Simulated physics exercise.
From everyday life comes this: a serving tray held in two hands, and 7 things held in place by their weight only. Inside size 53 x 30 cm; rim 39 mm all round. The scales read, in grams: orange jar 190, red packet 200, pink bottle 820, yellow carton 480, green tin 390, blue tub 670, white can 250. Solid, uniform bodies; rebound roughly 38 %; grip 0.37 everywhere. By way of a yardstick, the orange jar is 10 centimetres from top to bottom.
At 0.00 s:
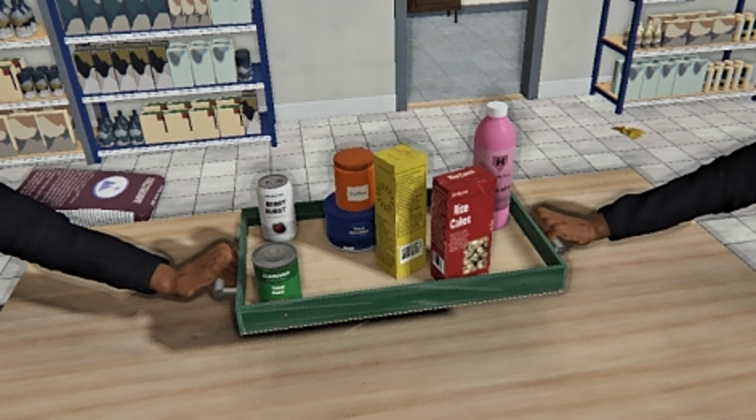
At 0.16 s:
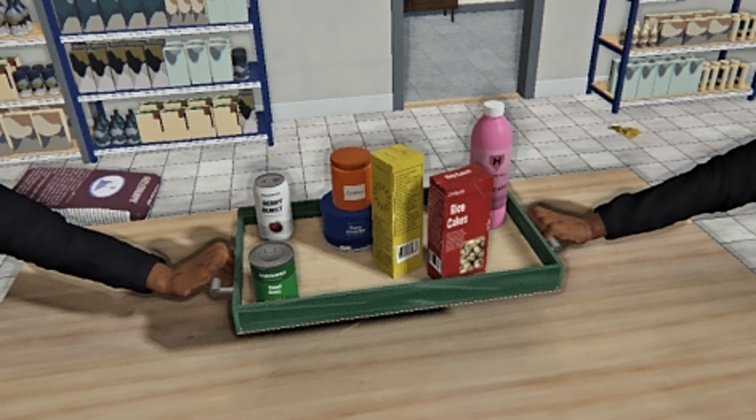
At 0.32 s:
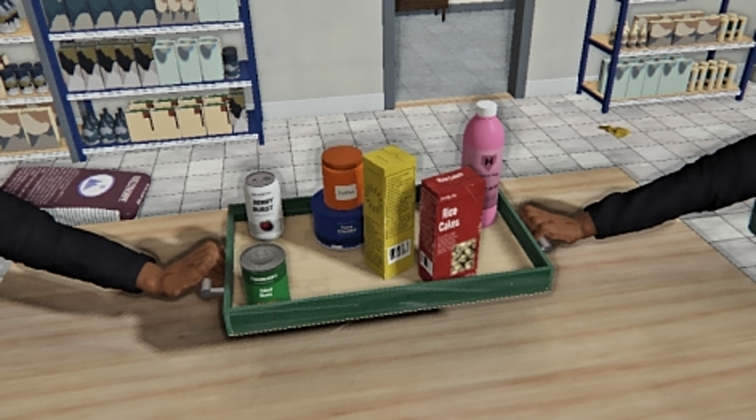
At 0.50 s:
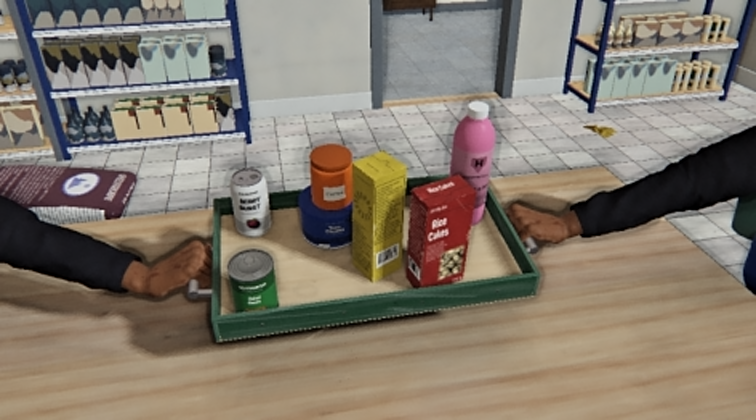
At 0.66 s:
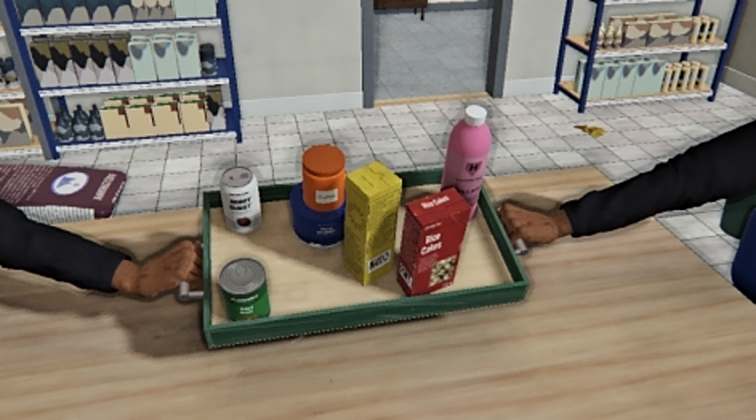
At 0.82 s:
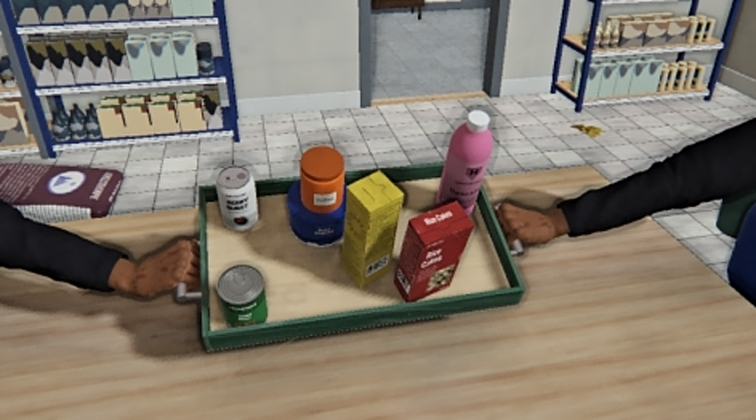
We see two hands holding a green-rimmed tray of cans, jars, boxes and a pink bottle above a wooden surface; the tray shifts slightly left, then its near edge tilts steadily downward while the items lean with it.
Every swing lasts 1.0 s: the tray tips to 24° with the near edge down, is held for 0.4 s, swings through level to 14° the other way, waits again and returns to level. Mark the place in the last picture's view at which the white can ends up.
(242, 247).
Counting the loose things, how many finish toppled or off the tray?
I get 4.
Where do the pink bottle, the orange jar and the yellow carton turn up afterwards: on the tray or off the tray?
Afterwards, the pink bottle leaves its support, the orange jar leaves its support, and the yellow carton leaves its support.
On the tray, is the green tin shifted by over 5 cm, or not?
In the end the green tin remains stationary.
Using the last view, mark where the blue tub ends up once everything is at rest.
It comes to rest somewhere around (330, 263).
By 1.42 s, tilt 24°, near edge down; red packet and yellow carton now off the tray; white can 11 cm from its spot near (242, 252); pink bottle on its side.
By 2.02 s, tilt 4°, near edge down; orange jar and pink bottle now off the tray; white can 14 cm from its spot near (243, 249); blue tub 16 cm from its spot.
When it is over (4.4 s), off the tray, orange jar, red packet, pink bottle and yellow carton; not toppled but over 5 cm from the start, blue tub and white can; green tin within 5 cm of the start. End places, in pixels of the last picture, white can near (242, 247).
